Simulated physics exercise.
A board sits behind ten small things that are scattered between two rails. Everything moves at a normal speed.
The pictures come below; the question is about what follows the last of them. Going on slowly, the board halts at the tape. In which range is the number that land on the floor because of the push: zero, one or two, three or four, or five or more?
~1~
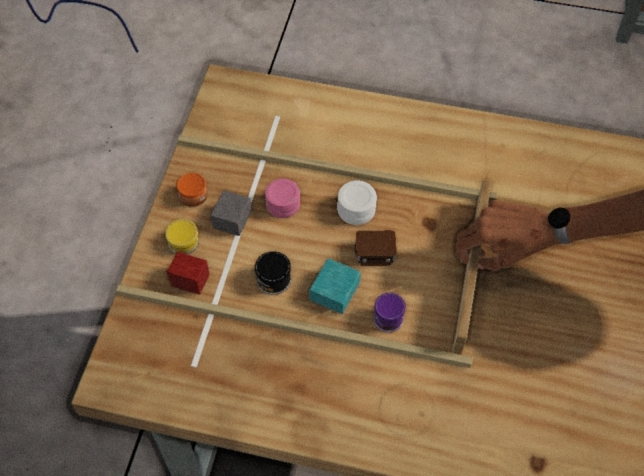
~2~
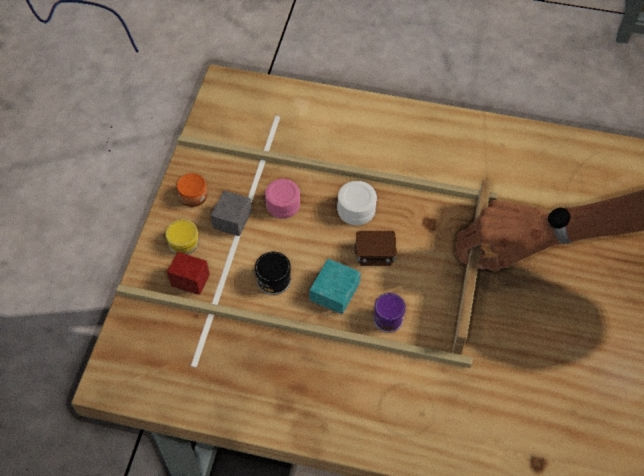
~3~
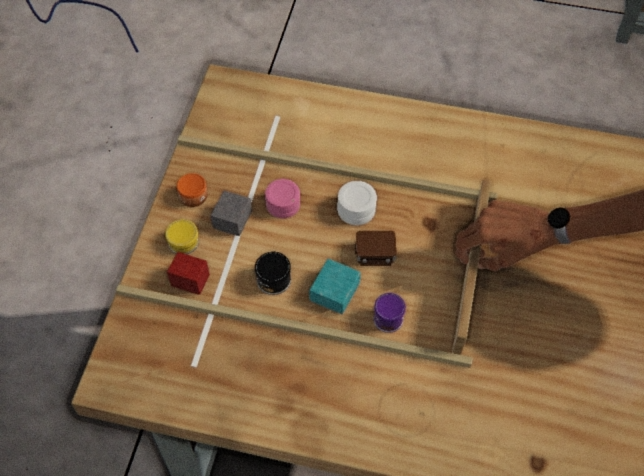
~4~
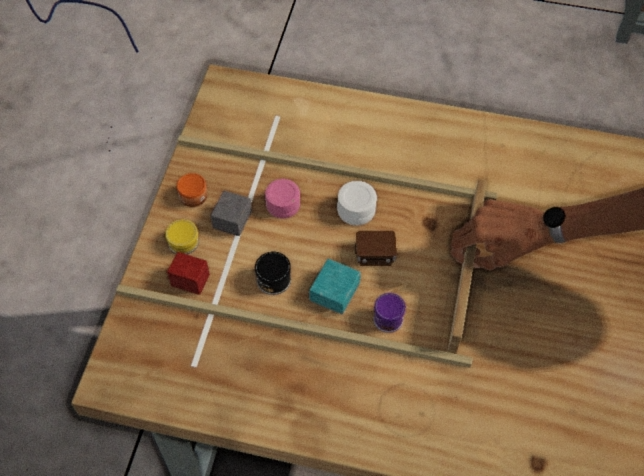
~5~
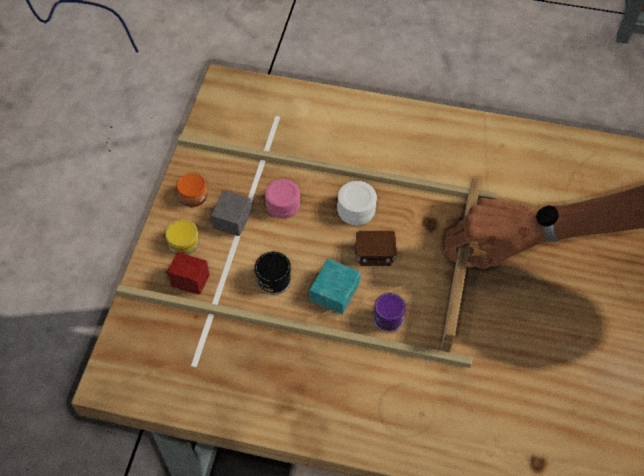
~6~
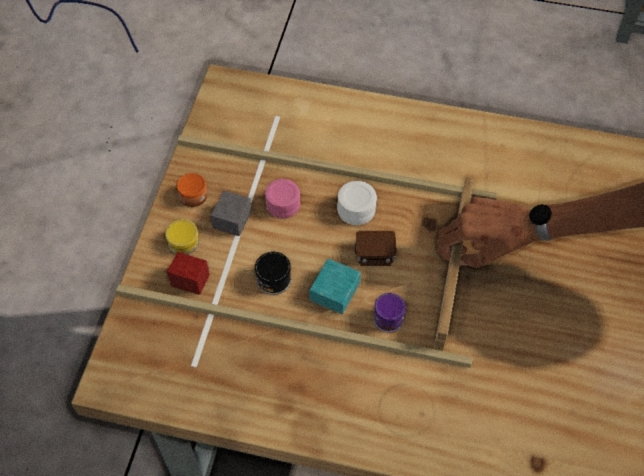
I expect the drop count to stay at nothing.
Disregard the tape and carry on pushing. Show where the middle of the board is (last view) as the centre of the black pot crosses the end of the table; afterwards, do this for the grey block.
Roughly (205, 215); for the second one, roughly (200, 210).
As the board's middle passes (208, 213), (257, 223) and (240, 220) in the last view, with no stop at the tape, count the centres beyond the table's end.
The numbers past the end are 2, 0 and 0.
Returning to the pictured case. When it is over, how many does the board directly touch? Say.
4 of them.
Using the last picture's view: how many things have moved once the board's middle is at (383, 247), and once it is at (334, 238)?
At the first place 3, at the second 5.
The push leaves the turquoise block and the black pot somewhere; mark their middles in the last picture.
In the last picture the turquoise block sits around (213, 242) and the black pot around (173, 243).
A little later, none off yet; orange tub at rest near (192, 190); yellow tin at rest near (183, 237); red block at rest near (189, 273).
When it is over, the number that fall off is zero.
